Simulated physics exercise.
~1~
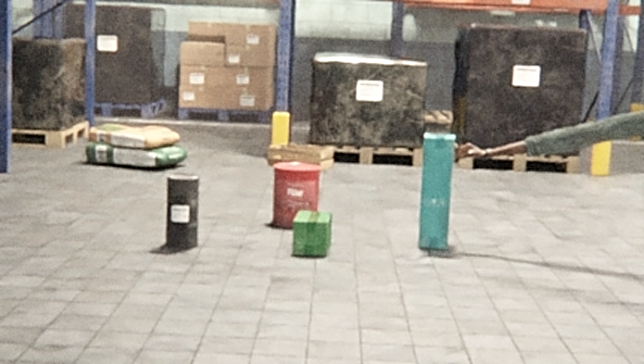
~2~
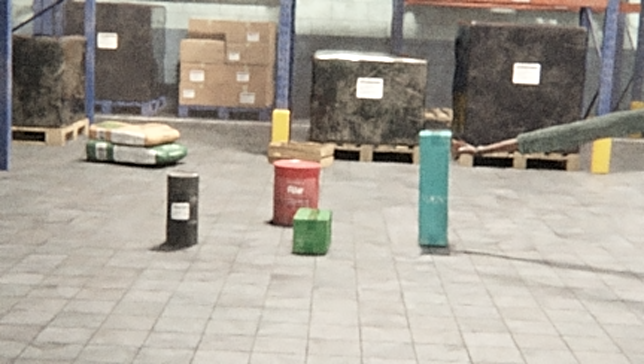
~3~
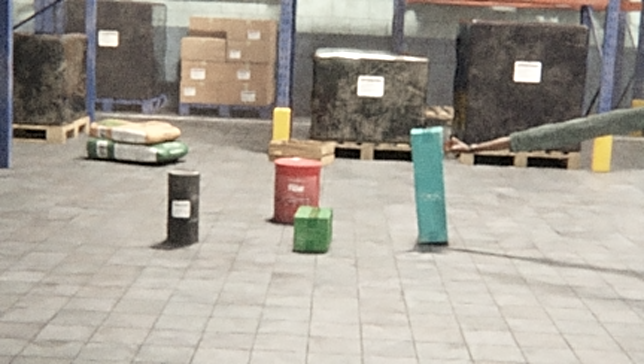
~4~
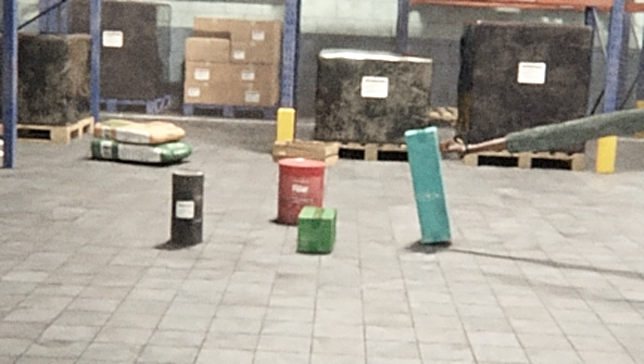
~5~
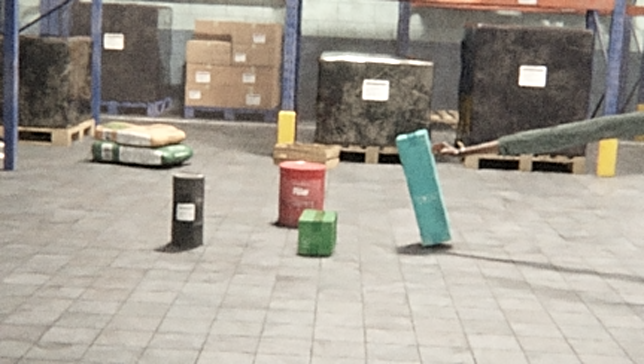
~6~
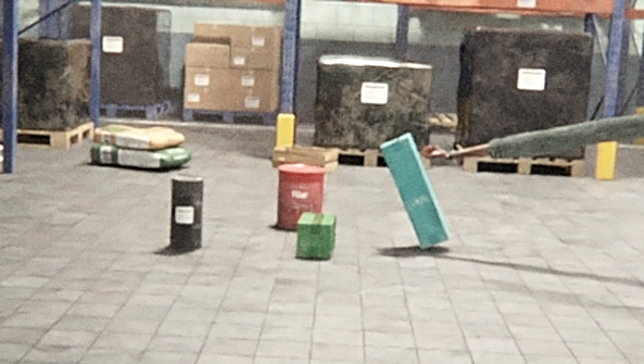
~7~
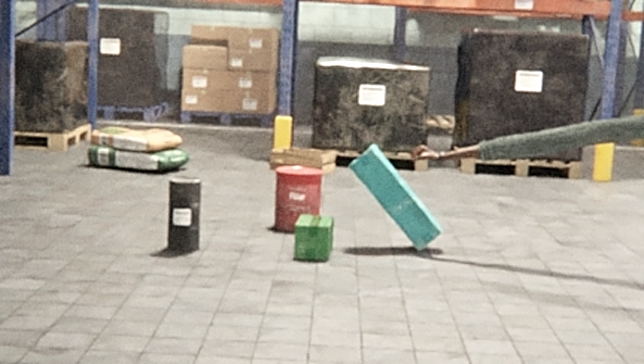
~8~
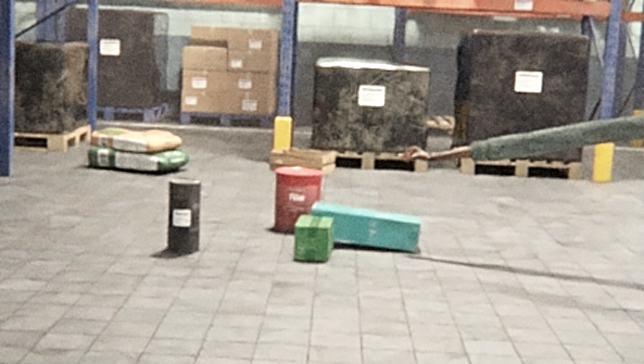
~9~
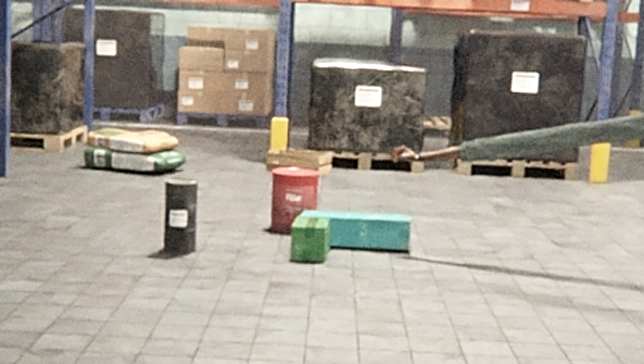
At first, a tall turquoise box stands upright on a tiled warehouse floor, with a black canister, a red pail and a small green parcel to its left and wrapped pallets behind. An arm reaches in from the right, its hand at the upper part of the box. The box begins to tilt left, leaning gradually further as the hand follows. It then tips steeply and drops away from the hand, coming down behind the green parcel. Finally, the turquoise box lies flat on its side, while the canister, pail and parcel remain standing in their places.
